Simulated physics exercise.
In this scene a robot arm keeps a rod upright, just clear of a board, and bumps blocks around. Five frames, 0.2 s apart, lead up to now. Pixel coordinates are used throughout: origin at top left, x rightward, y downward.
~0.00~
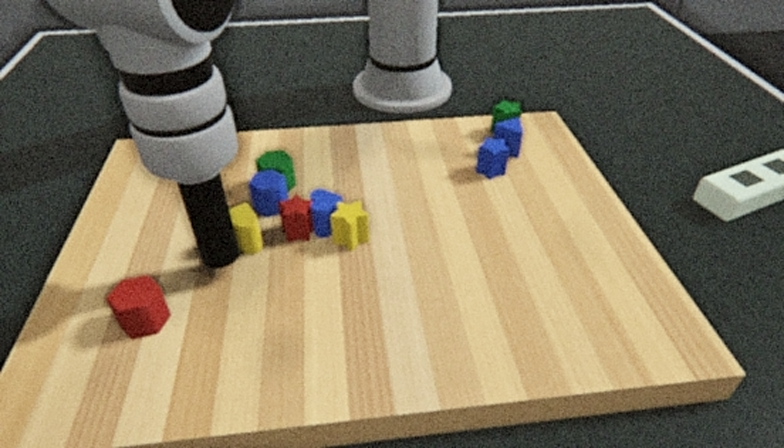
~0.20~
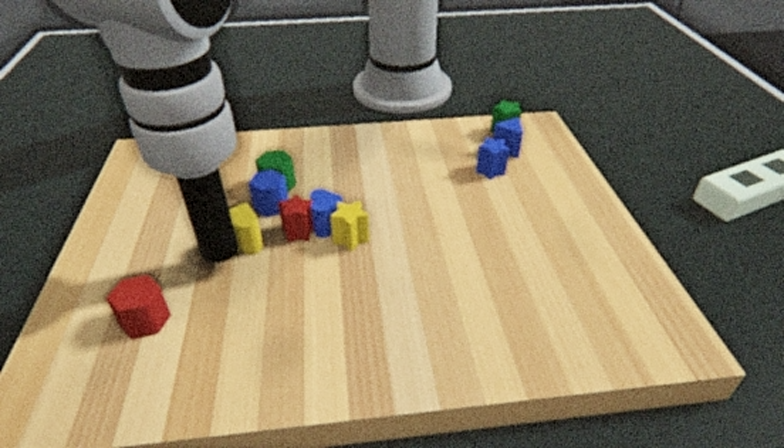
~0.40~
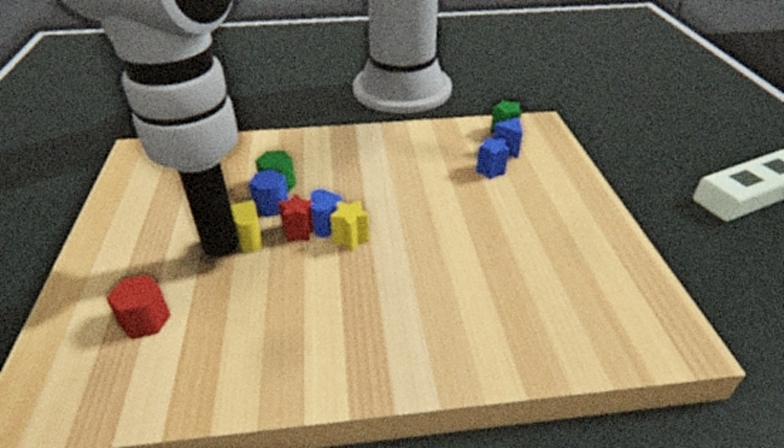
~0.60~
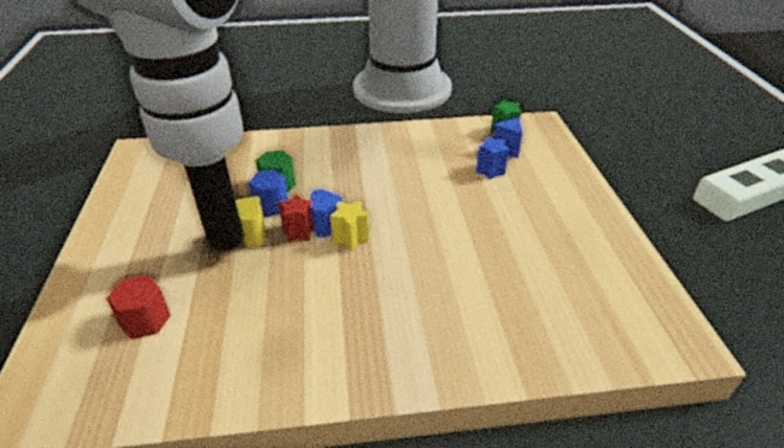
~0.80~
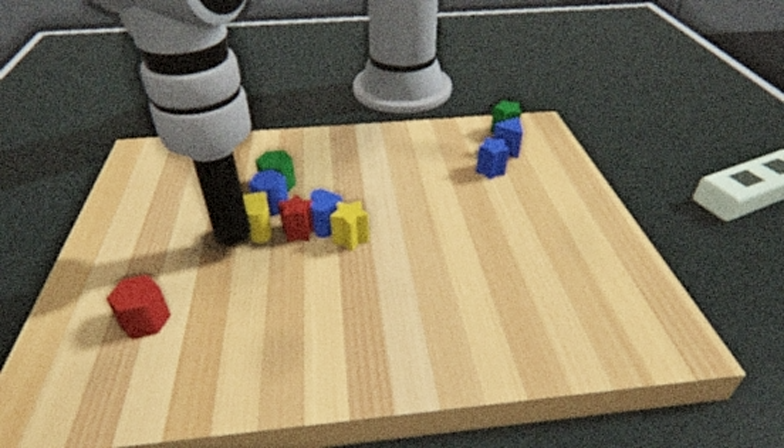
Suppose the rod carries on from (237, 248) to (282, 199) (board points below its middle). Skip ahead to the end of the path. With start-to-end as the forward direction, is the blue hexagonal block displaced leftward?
No, it doesn't check out.
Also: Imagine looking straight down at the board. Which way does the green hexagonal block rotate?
Prediction: Counterclockwise.
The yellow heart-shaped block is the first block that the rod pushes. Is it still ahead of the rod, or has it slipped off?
It ends up beside or behind the rod.
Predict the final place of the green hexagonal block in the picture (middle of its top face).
My best guess is (279, 147).
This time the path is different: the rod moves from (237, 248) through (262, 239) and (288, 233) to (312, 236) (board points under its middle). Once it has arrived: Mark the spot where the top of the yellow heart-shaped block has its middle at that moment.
It ends at (289, 187).
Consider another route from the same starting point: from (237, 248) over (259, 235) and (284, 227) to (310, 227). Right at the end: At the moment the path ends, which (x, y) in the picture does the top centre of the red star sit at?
The middle of its upper face will lie at (340, 191).
The first path, step by step. Halfway along, rod (258, 208); yellow heart-shaped block (282, 183), turned 20° clockwise; blue hexagonal block (287, 165), turned 15° anticlockwise; green hexagonal block (278, 148), turned 30° anticlockwise.
At the end, rod (279, 185); yellow heart-shaped block (303, 178), turned 75° clockwise; blue hexagonal block (305, 157), turned 60° anticlockwise; green hexagonal block (279, 147), turned 40° anticlockwise; red star in place.
